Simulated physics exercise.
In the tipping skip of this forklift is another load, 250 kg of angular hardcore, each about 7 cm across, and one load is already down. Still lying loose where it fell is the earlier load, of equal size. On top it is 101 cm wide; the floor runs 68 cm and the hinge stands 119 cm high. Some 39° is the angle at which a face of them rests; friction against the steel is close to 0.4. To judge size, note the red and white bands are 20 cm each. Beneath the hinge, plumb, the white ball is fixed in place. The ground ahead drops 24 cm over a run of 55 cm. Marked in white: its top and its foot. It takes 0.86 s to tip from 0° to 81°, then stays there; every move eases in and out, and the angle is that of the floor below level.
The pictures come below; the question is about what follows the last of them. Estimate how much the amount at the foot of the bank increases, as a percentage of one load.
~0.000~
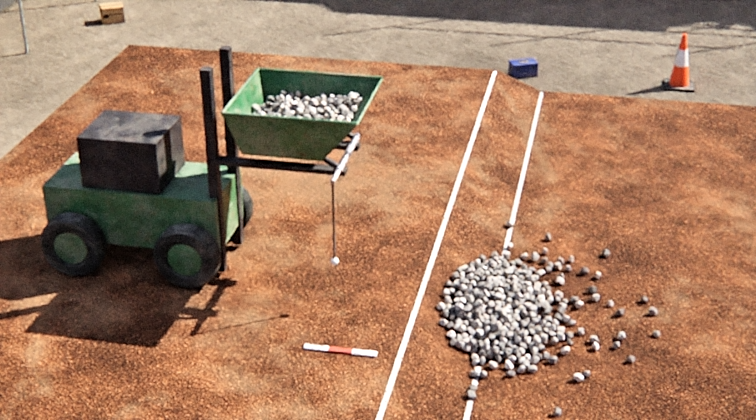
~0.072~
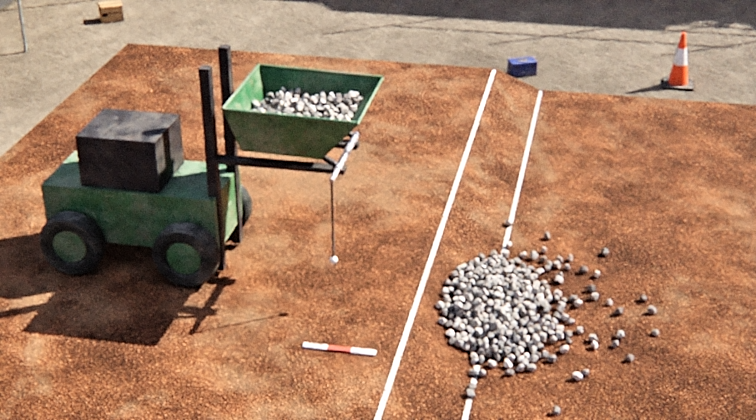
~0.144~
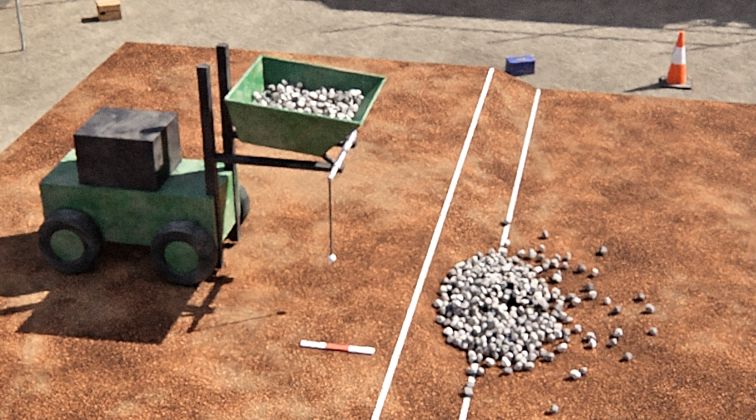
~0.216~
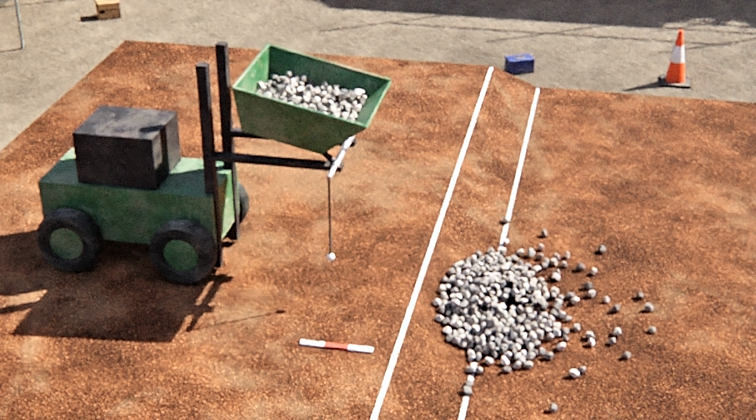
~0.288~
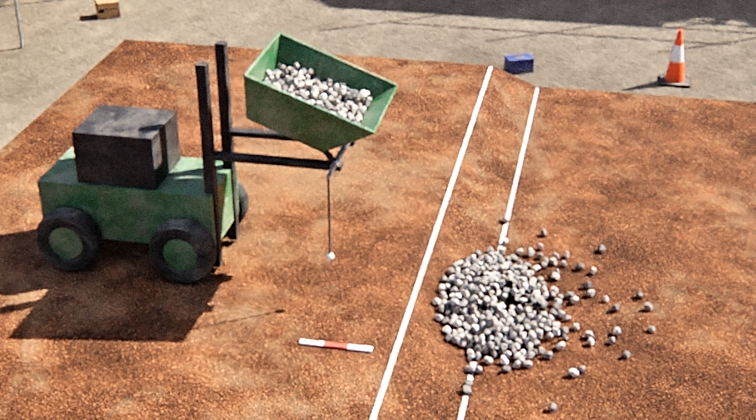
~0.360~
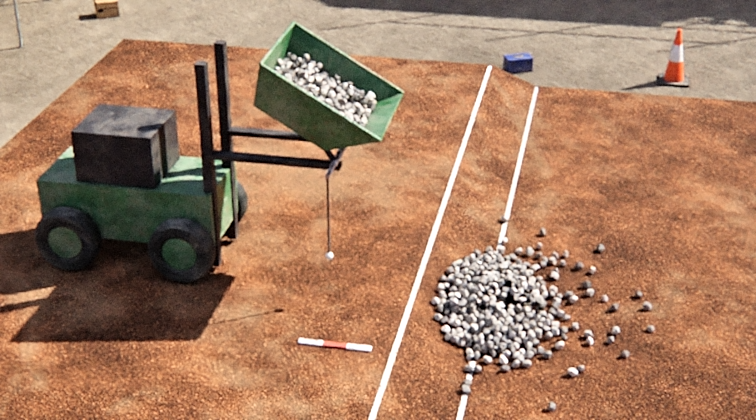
About 59 per cent.
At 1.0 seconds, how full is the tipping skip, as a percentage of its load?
Still inside: Some 75 %.
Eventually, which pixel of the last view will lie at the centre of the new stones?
I'd put their centre close to (485, 290).
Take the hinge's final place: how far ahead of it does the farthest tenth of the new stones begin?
Ahead of it by roughly 190 cm.
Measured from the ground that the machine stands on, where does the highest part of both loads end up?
About 14 cm above it.
After 0.6 s the floor is at 68°; in per cent of one load, 100 in the tipping skip, 36 on the top or the slope, 64 at the foot of the bank; the foremost stones are at (626, 319).
After 1.0 s the floor is at 81°; in per cent of one load, 77 in the tipping skip, 59 on the top or the slope, 64 at the foot of the bank; the foremost stones are at (626, 319).
After 1.3 s the floor is at 81°; in per cent of one load, 11 in the tipping skip, 98 on the top or the slope, 91 at the foot of the bank; the foremost stones are at (626, 319).
After 3.8 s the floor is at 81°; in per cent of one load, 0 in the tipping skip, 78 on the top or the slope, 122 at the foot of the bank; the foremost stones are at (657, 305). Net gain at the foot of the bank, 59.
